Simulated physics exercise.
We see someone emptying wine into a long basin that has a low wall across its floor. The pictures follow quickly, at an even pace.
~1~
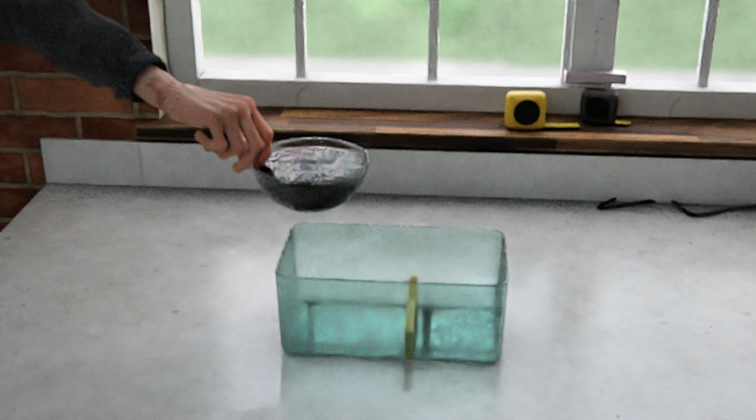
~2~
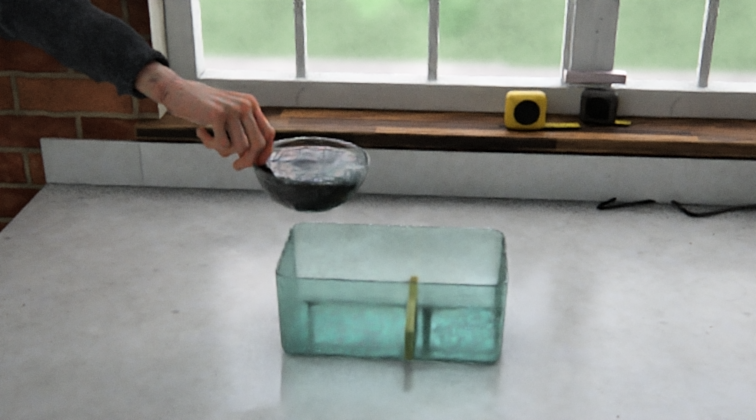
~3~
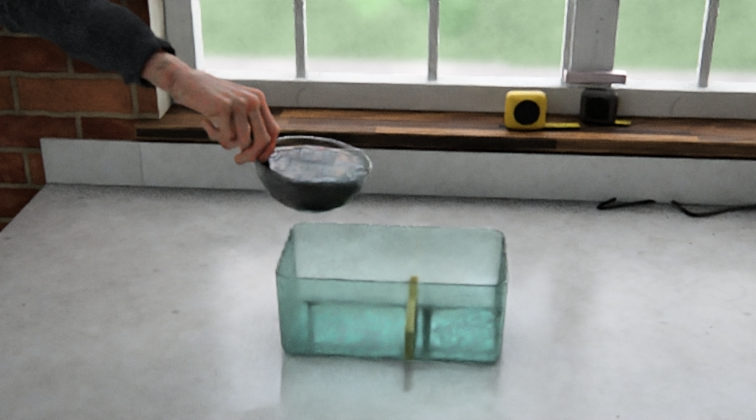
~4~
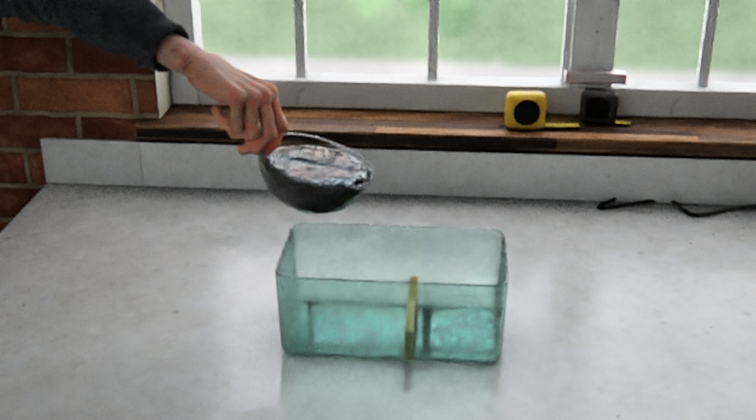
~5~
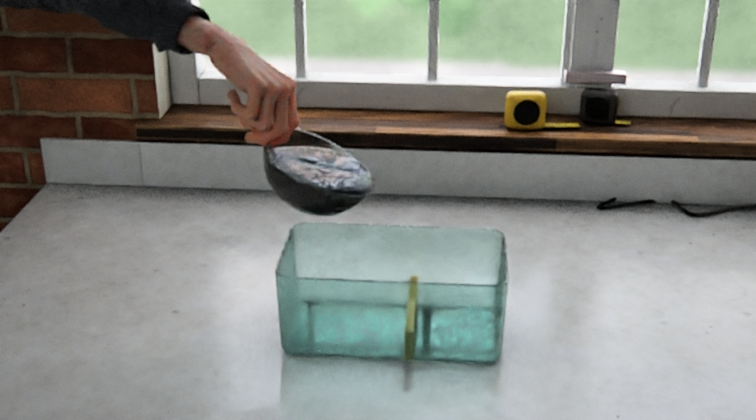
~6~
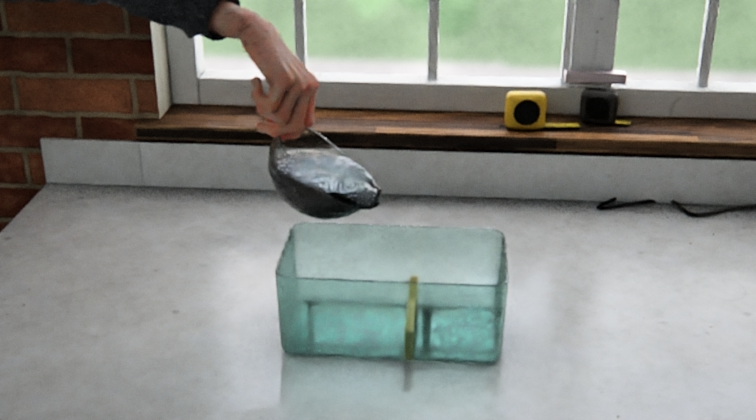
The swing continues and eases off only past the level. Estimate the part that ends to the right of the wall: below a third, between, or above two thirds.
The share right of the wall is less than a third.
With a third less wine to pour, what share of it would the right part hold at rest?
It comes to 5 per cent or so.
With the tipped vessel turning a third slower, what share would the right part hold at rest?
It comes to 30 per cent or so.
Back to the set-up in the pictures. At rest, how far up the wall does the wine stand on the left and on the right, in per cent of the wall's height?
Some 40 per cent left and 10 right.
A moment on, the tilt is 115° and 0 per cent is still to pour, 86 is left of the wall and 11 right of it.
Next, the tilt is 120° and 0 per cent is still to pour, 75 is left of the wall and 15 right of it.
Then the tilt is 120° and 0 per cent is still to pour, 77 is left of the wall and 18 right of it.
Later the tilt is 120° and 0 per cent is still to pour, 77 is left of the wall and 18 right of it.
At rest 77 per cent lies left of the wall, 18 right of it and 5 outside.
